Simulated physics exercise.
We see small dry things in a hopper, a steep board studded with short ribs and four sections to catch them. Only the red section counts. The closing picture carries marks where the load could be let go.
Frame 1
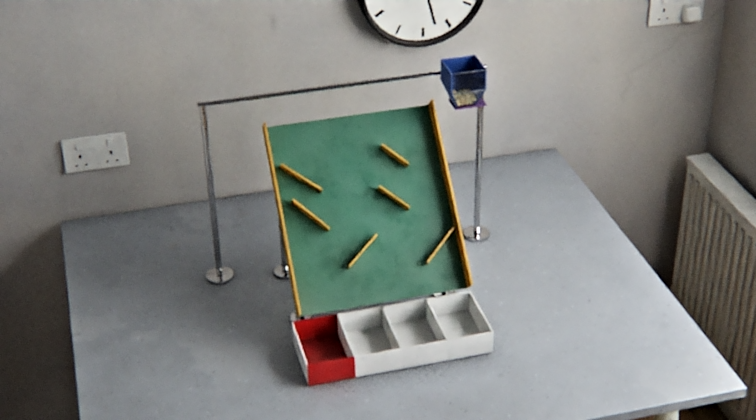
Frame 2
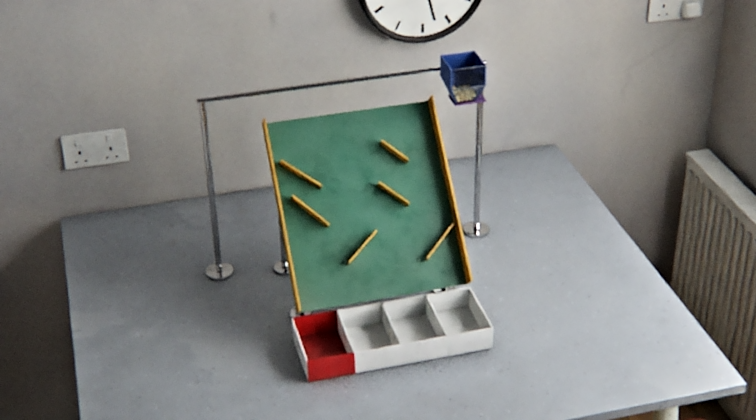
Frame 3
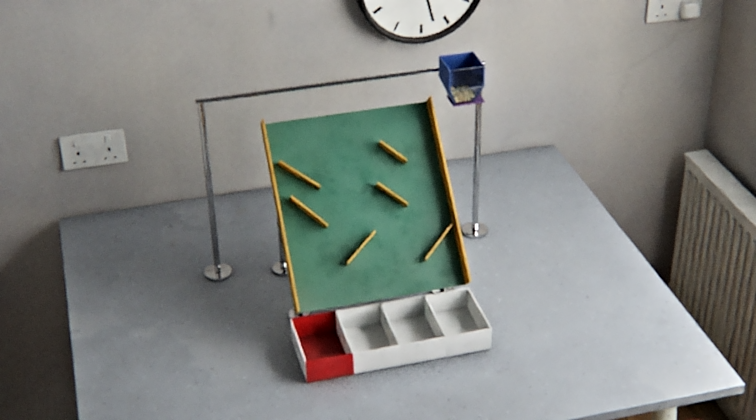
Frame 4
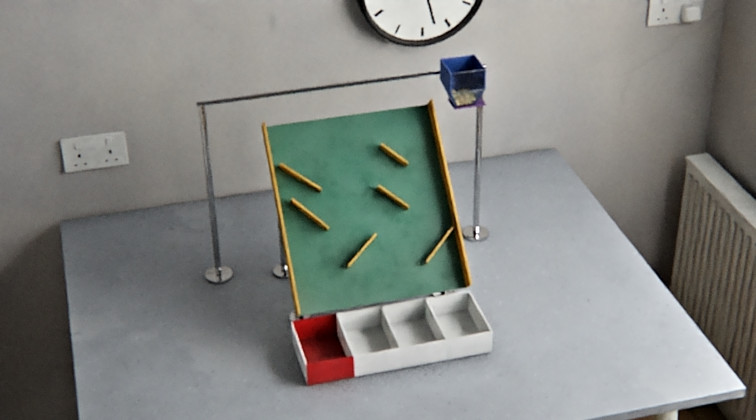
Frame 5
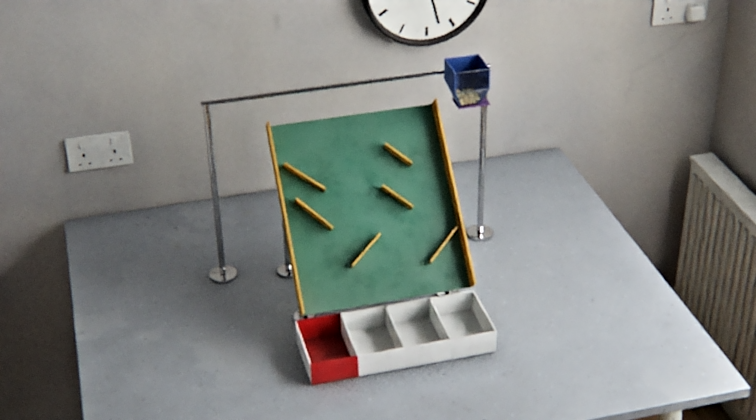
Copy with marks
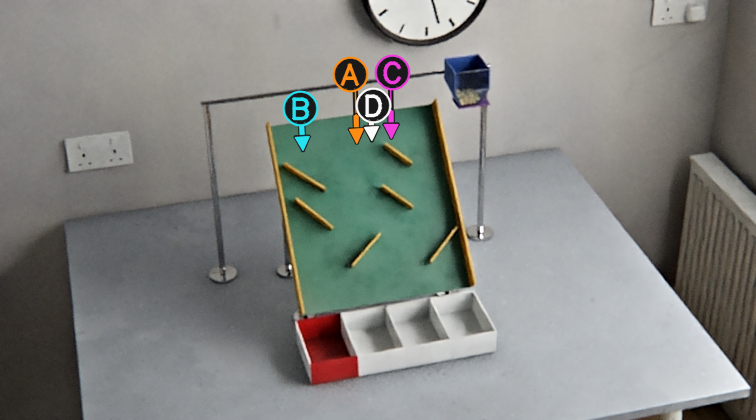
The clip opens on a blue hopper of small pale pieces above the right side of a steep green board with short yellow ribs, a tray of one red and three white sections below. The view shifts very slightly, but nothing in the scene visibly moves, and the tray stays empty.
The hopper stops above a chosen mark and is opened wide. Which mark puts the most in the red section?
Mark B does it best.
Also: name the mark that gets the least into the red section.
That would be C.
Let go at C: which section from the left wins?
The third.
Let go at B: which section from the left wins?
The first from the left.
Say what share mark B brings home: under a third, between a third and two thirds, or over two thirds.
Over two thirds.
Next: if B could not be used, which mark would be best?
That would be A.
On the marked copy, mark A meets the board at (356, 138); mark B meets the board at (302, 145); mark C meets the board at (391, 133); mark D meets the board at (371, 135).
If A is chosen, about two thirds in the red section, about a third in other sections.
If B is chosen, most in the red section, a small part in other sections.
If C is chosen, a small part in the red section, most in other sections, a stray few held on the board.
If D is chosen, about a third in the red section, about two thirds in other sections, a stray few held on the board, a stray few outside the box.
